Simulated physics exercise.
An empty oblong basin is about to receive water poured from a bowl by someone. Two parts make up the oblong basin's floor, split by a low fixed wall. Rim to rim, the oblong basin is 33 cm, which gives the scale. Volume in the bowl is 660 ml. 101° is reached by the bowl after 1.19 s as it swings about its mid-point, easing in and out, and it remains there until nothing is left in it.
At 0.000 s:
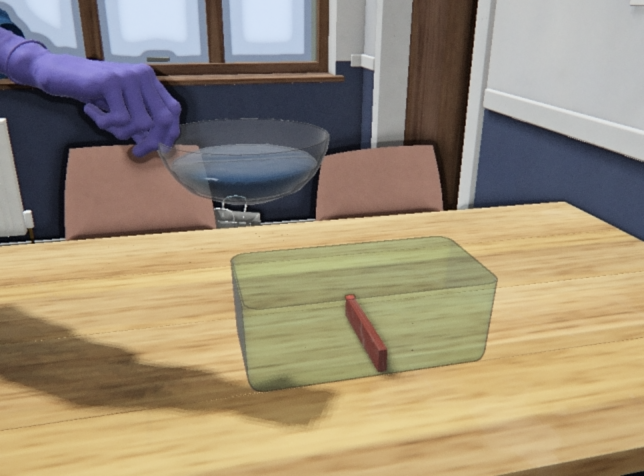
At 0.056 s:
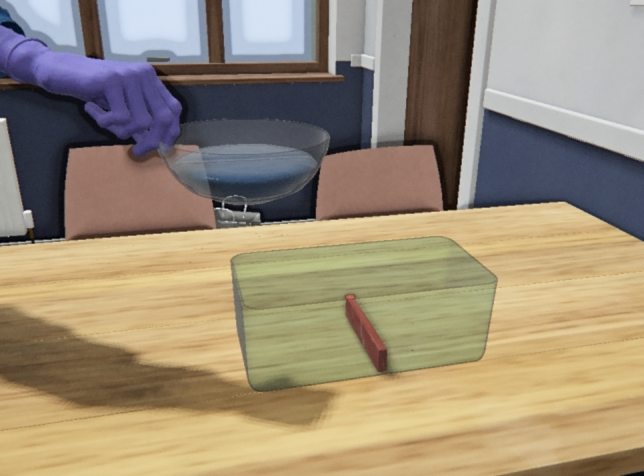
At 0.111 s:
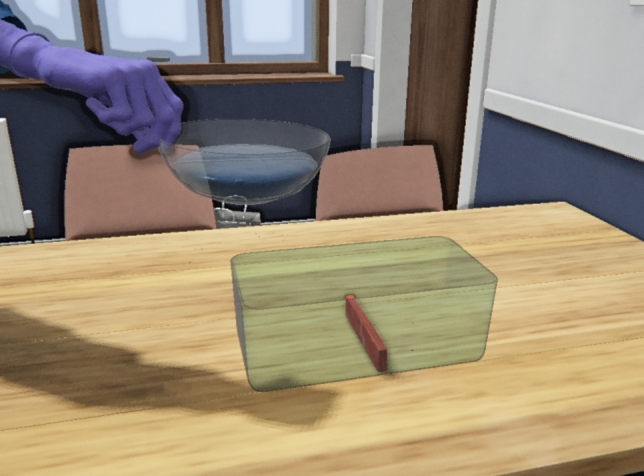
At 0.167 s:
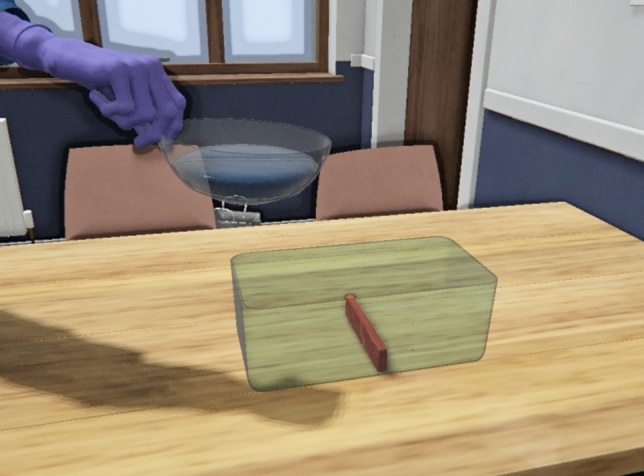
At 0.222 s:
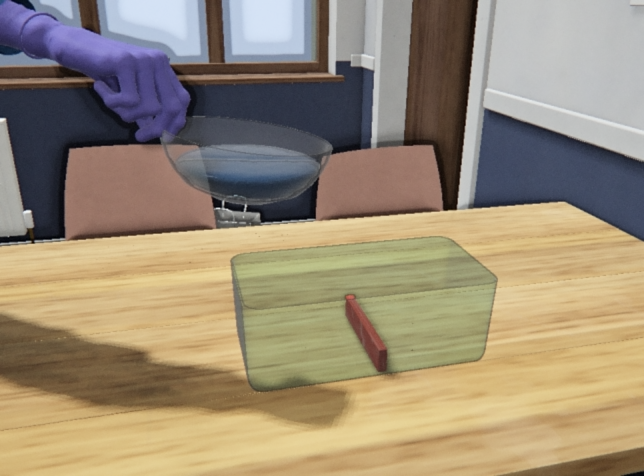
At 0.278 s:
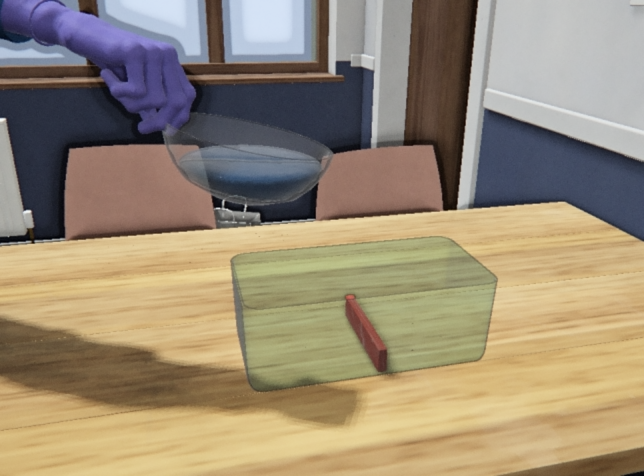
At the start, a purple-gloved hand holds a clear bowl of bluish liquid level above a wooden table, where a greenish transparent oblong basin surrounds a red bar. The hand then rises slightly at the left, gradually tilting the bowl down toward the right, while the basin stays still.
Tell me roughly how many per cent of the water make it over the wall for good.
Roughly 40 per cent make it over.
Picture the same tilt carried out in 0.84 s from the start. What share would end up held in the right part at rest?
Estimate: Close to 35 per cent.
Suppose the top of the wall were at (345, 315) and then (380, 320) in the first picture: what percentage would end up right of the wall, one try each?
65 then 10 %.
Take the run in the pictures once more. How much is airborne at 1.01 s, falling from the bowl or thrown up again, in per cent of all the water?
In-air share: About 6 %.
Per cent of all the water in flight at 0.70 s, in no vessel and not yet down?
About 38 per cent.
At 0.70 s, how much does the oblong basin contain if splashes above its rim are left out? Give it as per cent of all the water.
22 %, roughly.
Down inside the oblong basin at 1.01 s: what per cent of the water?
94 per cent or thereabouts.
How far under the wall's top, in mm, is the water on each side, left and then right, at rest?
Measured: Left around 18 mm, right around 22 mm.
By 0.70 s the tilt is 65° and 40 per cent is still to pour, 9 is left of the wall and 13 right of it.
By 1.01 s the tilt is 96° and 1 per cent is still to pour, 56 is left of the wall and 38 right of it.
By 1.34 s the tilt is 101° and 0 per cent is still to pour, 59 is left of the wall and 39 right of it.
By 1.69 s the tilt is 101° and 0 per cent is still to pour, 59 is left of the wall and 40 right of it.
At rest 59 per cent lies left of the wall, 40 right of it and 1 outside.
